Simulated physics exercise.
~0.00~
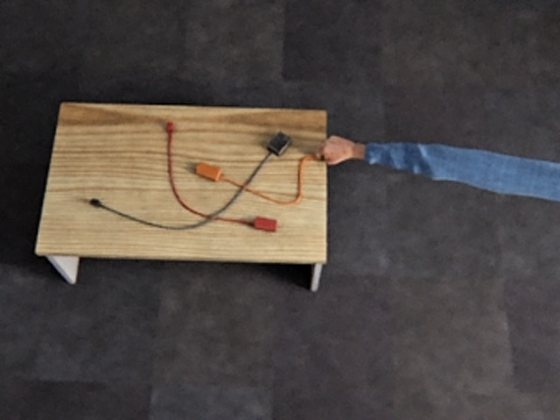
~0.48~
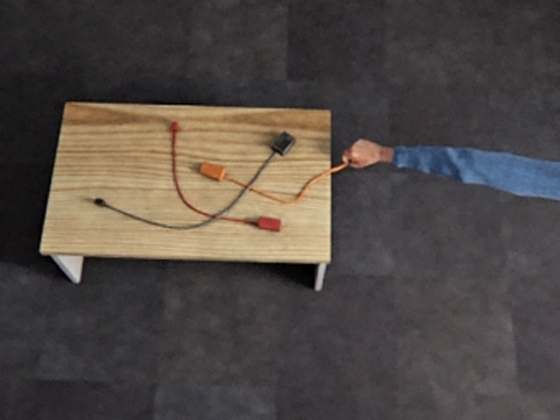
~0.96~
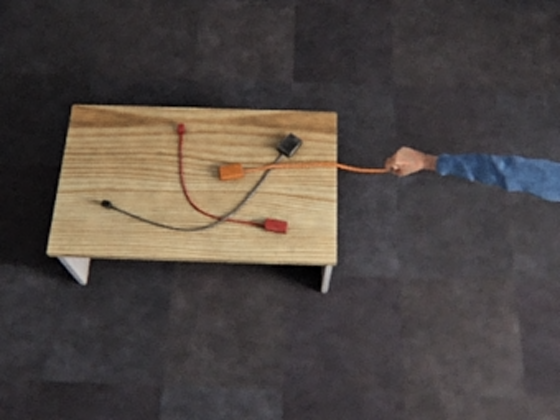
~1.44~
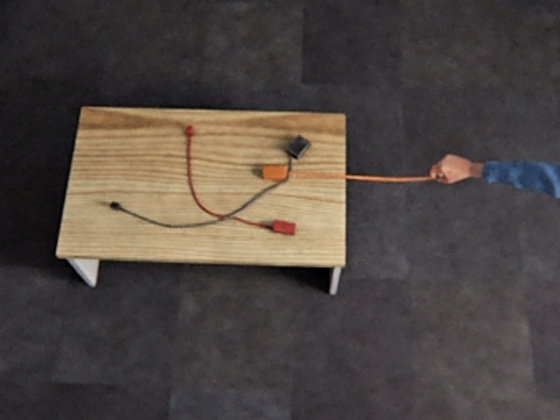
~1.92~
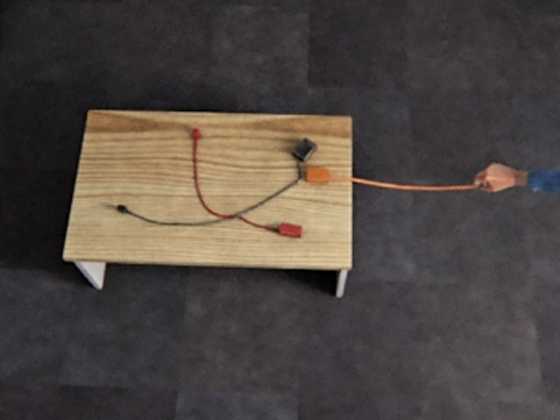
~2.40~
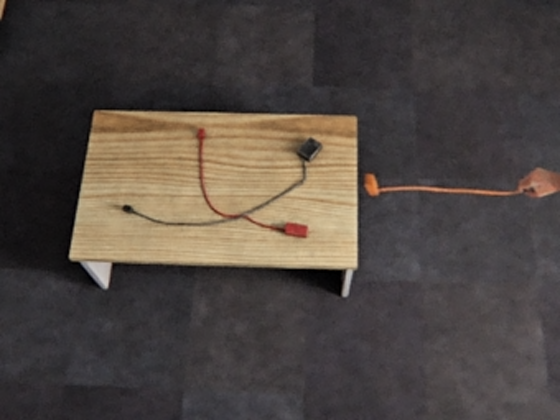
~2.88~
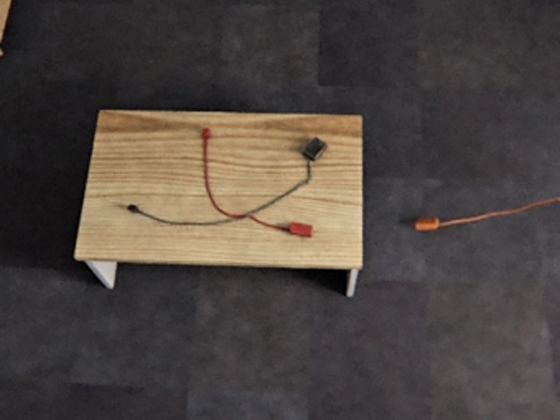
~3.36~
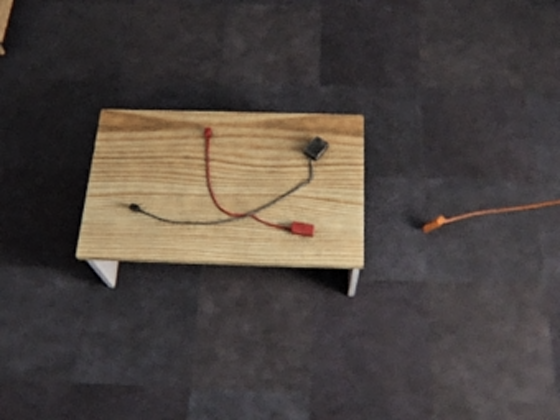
A hand in a blue sleeve grips the end of an orange cable on a wooden desk, where red and black cables also lie crossed, each with a charger at one end. It draws the orange cable to the right, straightening its bends until the line is taut. The orange charger then slides across the desktop, passing just below the black charger to the right edge. It tips off the edge, turning, as the hand moves out of view. At the end the orange charger is beyond the desk's right side, still on its cable, while the red and black chargers remain in place.
